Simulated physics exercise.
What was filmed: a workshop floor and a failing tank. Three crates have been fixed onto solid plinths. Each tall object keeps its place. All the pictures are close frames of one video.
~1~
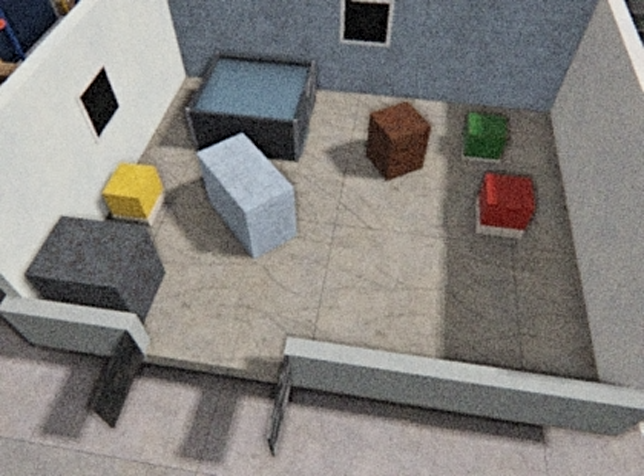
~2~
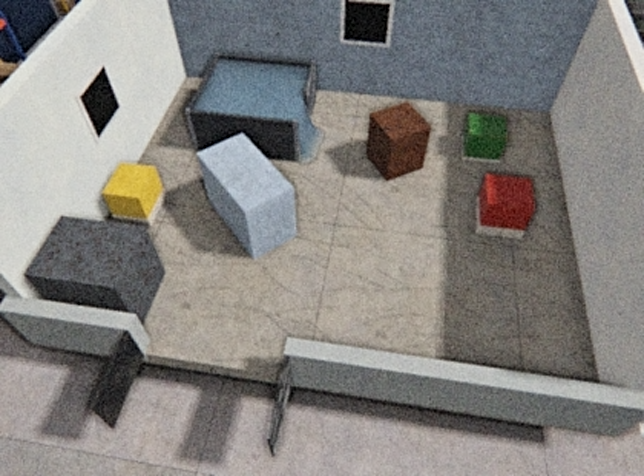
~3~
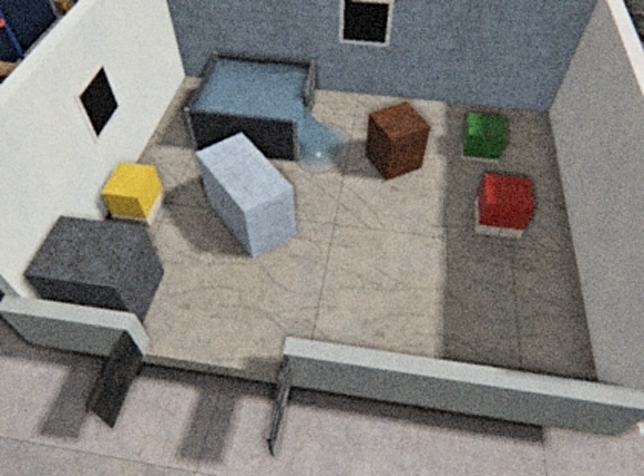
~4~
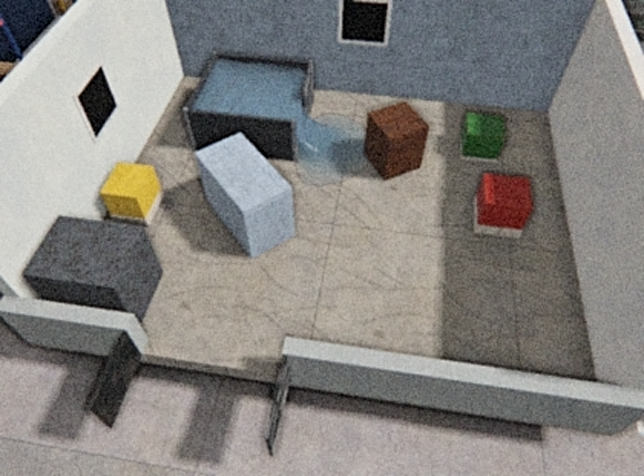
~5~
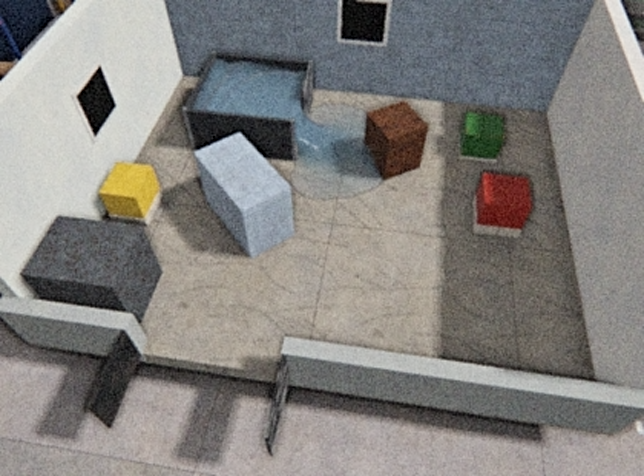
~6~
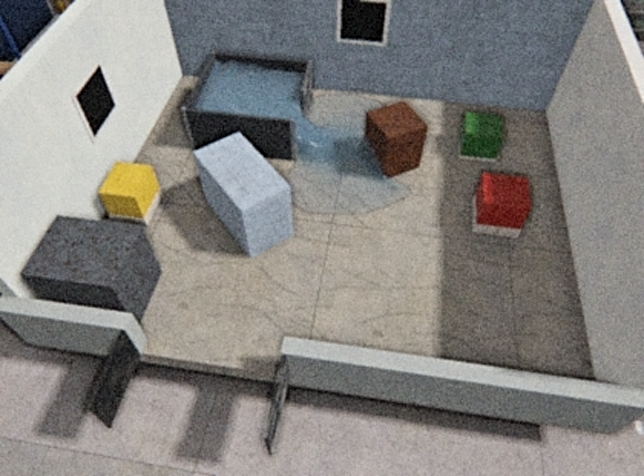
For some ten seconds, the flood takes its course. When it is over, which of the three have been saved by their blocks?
Outcome: The yellow crate will be out of the water's reach; the red crate will be out of the water's reach; the green crate will be within the water's reach.
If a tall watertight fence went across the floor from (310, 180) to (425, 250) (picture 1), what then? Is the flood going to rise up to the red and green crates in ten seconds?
Red is flooded; green is flooded.
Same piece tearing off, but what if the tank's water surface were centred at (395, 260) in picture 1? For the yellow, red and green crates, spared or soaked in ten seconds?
The yellow crate stays clear, the red crate is flooded and the green crate is flooded.
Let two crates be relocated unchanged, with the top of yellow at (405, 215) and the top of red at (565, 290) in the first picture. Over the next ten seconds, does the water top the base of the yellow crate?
After ten seconds, the yellow crate one is overtopped.
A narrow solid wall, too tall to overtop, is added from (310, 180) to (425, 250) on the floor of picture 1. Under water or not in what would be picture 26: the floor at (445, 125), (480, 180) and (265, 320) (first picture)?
First inundated, then inundated, then unwetted.
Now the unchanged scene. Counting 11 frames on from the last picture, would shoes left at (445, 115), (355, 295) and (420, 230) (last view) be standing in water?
First inundated, second inundated, third inundated.
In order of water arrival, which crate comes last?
Pick: The yellow crate.
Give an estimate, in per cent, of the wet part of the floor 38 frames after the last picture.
That comes to about 70 per cent.
A moment on, water covers 30 % of the floor; the yellow crate not reached, the red crate water round its plinth, the green crate water round its plinth.
Next, water covers 45 % of the floor; the yellow crate not reached, the red crate water round its plinth, the green crate water round its plinth.
Then, water covers 60 % of the floor; the yellow crate not reached, the red crate water round its plinth, the green crate water round its plinth.
Later, water covers 70 % of the floor; the yellow crate not reached, the red crate water round its plinth, the green crate water round its plinth.
In the end, water covers 90 % of the floor; the yellow crate stayed above the water, the red crate stayed above the water, the green crate was topped.
